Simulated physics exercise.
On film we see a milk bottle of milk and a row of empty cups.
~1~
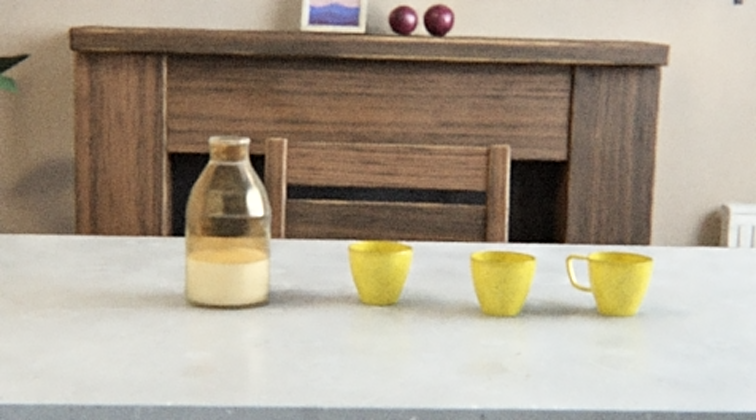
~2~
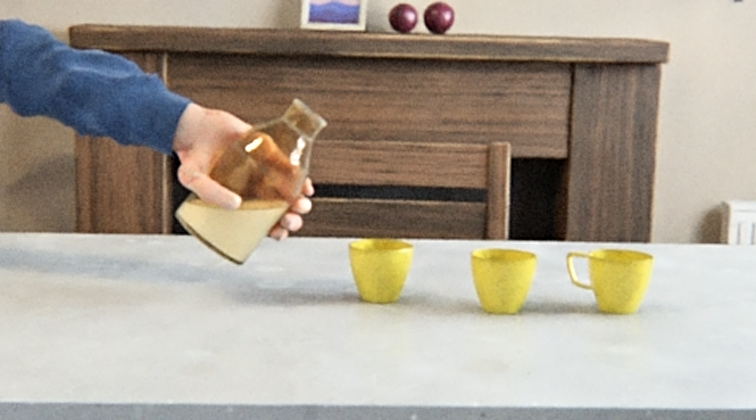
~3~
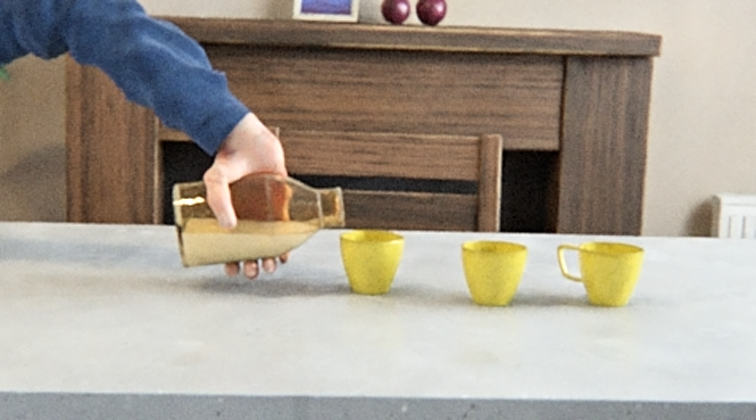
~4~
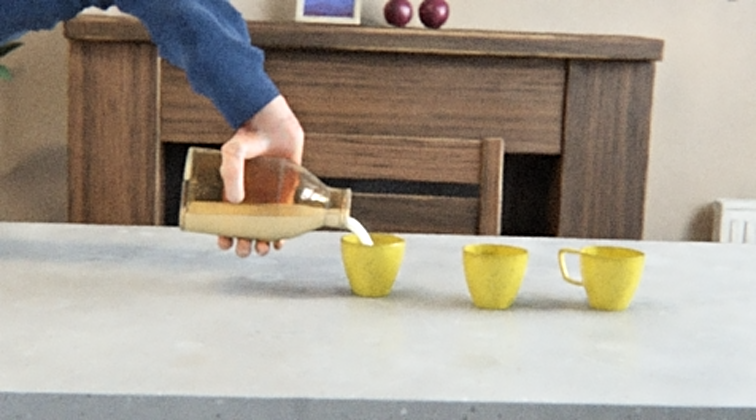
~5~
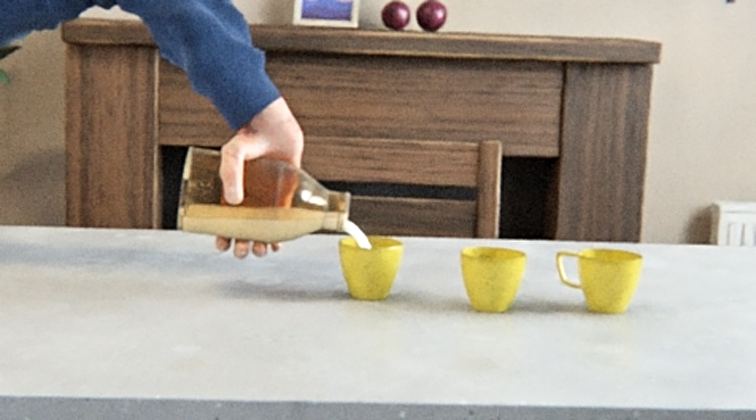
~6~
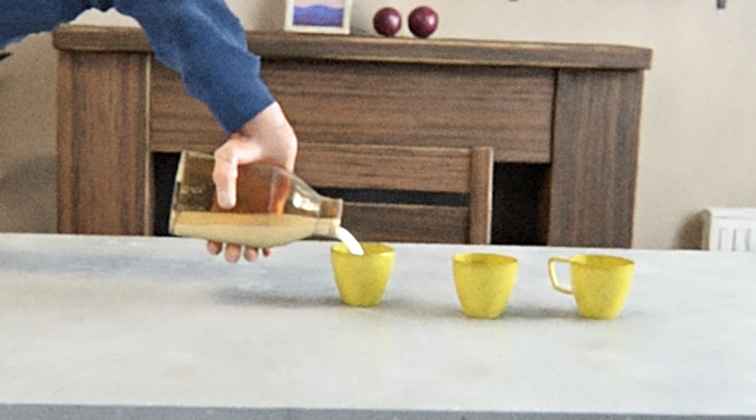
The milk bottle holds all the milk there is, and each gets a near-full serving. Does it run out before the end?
It will prove too scant, I'd bet.
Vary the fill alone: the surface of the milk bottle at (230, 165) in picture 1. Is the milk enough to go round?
Assessment: Supply holds.
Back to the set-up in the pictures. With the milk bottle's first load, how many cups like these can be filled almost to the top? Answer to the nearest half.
Estimate: Near 2.0 servings.
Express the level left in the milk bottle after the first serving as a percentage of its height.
About 15 %.
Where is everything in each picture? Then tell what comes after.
All stand on the top; milk bottle (228, 217) about a quarter full; three cups, the last at (619, 282), in the first frame.
The hand lifts the milk bottle; milk bottle (262, 173) tipped 35° with all of its load; the first is empty, in the second frame.
The milk bottle is brought over; milk bottle (265, 216) tipped 80° with all of its load; three cups, the last at (610, 272), in the third frame.
A stream runs into the first cup; milk bottle (270, 200) tipped 95° with nearly all of its load; the first is about a third full, in the fourth frame.
A stream runs into the first cup; milk bottle (269, 201) tipped 95° with about three quarters of its load; three cups, the last at (609, 279), in the fifth frame.
A stream runs into the first cup; milk bottle (262, 206) tipped 100° with about two thirds of its load; the first is about two thirds full, in the sixth frame.
Soon after, the first is about three quarters full.
Later, the first is done and the milk bottle has about half of its load.
In the end, the milk bottle is empty with two filled and the next at a little of a serving.
